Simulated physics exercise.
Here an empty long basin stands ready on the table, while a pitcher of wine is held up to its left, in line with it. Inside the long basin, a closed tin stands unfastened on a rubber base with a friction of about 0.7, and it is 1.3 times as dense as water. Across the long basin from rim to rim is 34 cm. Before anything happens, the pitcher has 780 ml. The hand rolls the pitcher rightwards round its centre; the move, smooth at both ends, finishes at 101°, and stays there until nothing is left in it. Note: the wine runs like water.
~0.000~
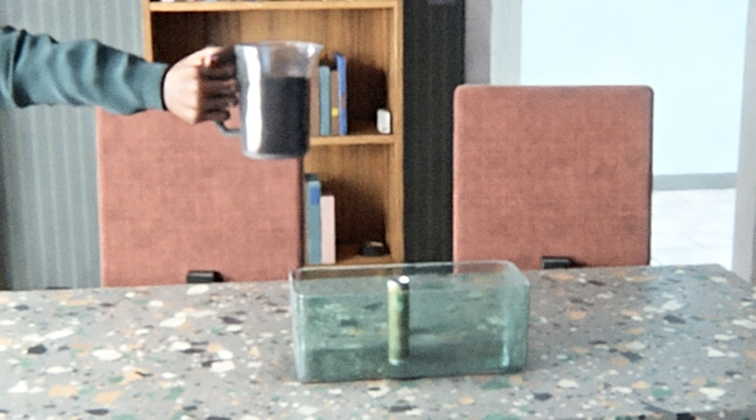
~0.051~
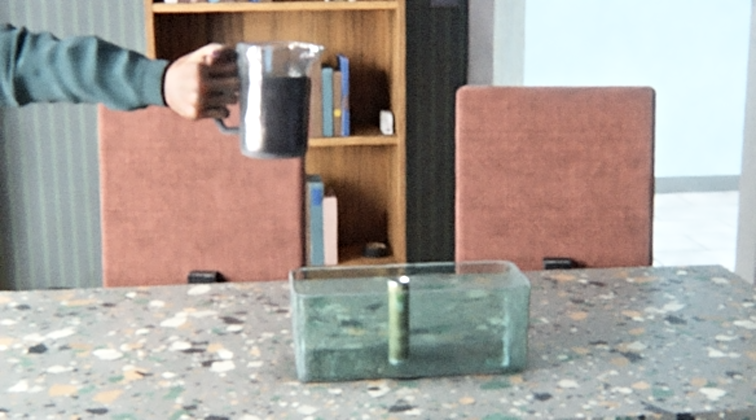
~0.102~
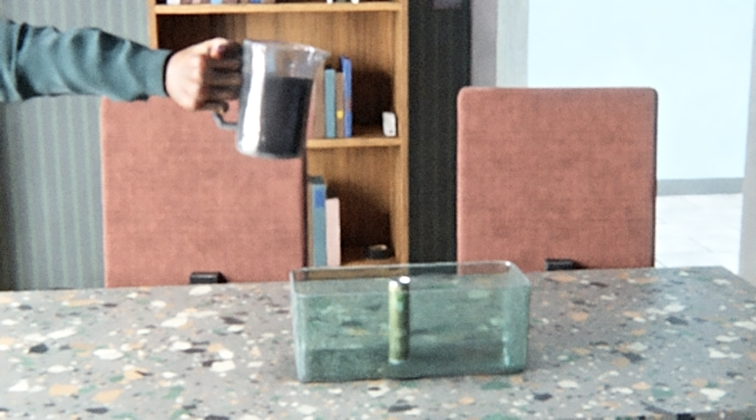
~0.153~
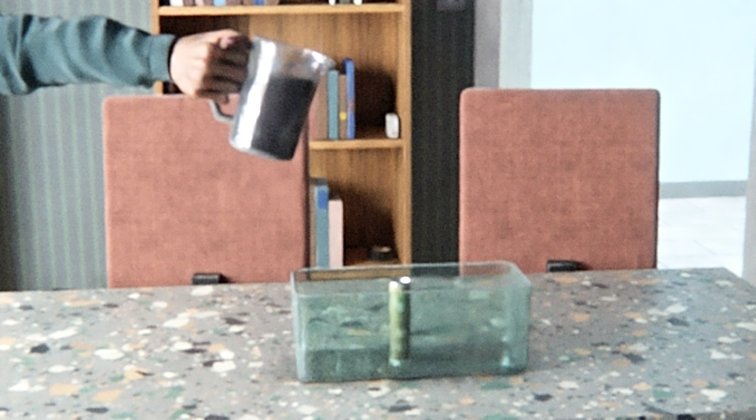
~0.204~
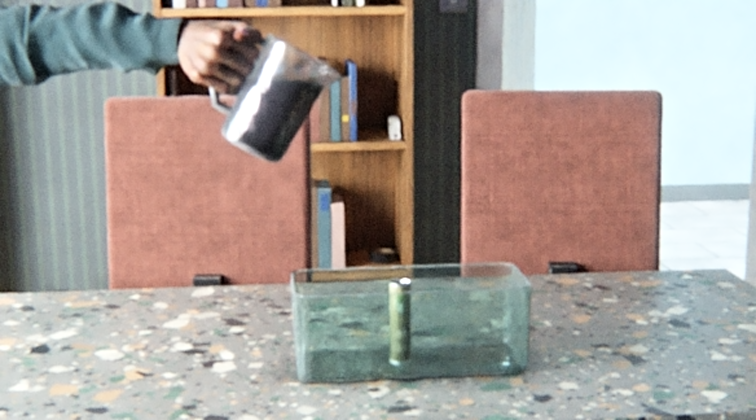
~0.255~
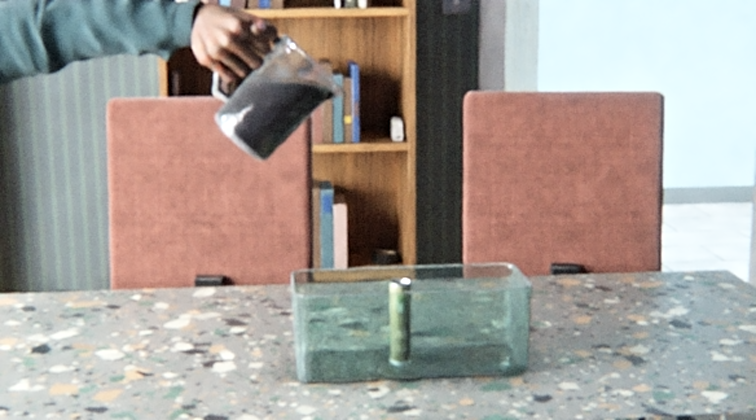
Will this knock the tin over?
No, it does not tip.
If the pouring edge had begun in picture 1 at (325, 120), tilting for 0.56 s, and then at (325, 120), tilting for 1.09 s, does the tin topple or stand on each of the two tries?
First it tips over; then it tips over.
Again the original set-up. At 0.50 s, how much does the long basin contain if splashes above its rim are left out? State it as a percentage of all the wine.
Roughly 1 percent.
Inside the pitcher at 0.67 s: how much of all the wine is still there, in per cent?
I reckon near 28 per cent still sits there.
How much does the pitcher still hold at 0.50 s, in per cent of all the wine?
Close to 70 percent of the liquid remains at that time.
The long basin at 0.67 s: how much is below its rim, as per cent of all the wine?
The share is close to 34 percent.
After 0.50 s the tilt is 98° and 69 per cent is still to pour; the tin stands where it began.
After 0.67 s the tilt is 101° and 29 per cent is still to pour; the tin stands where it began.
After 0.86 s the tilt is 101° and 9 per cent is still to pour; the tin stands where it began.
After 1.06 s the tilt is 101° and 2 per cent is still to pour; the tin stands where it began.
In the end the tin stands where it began.
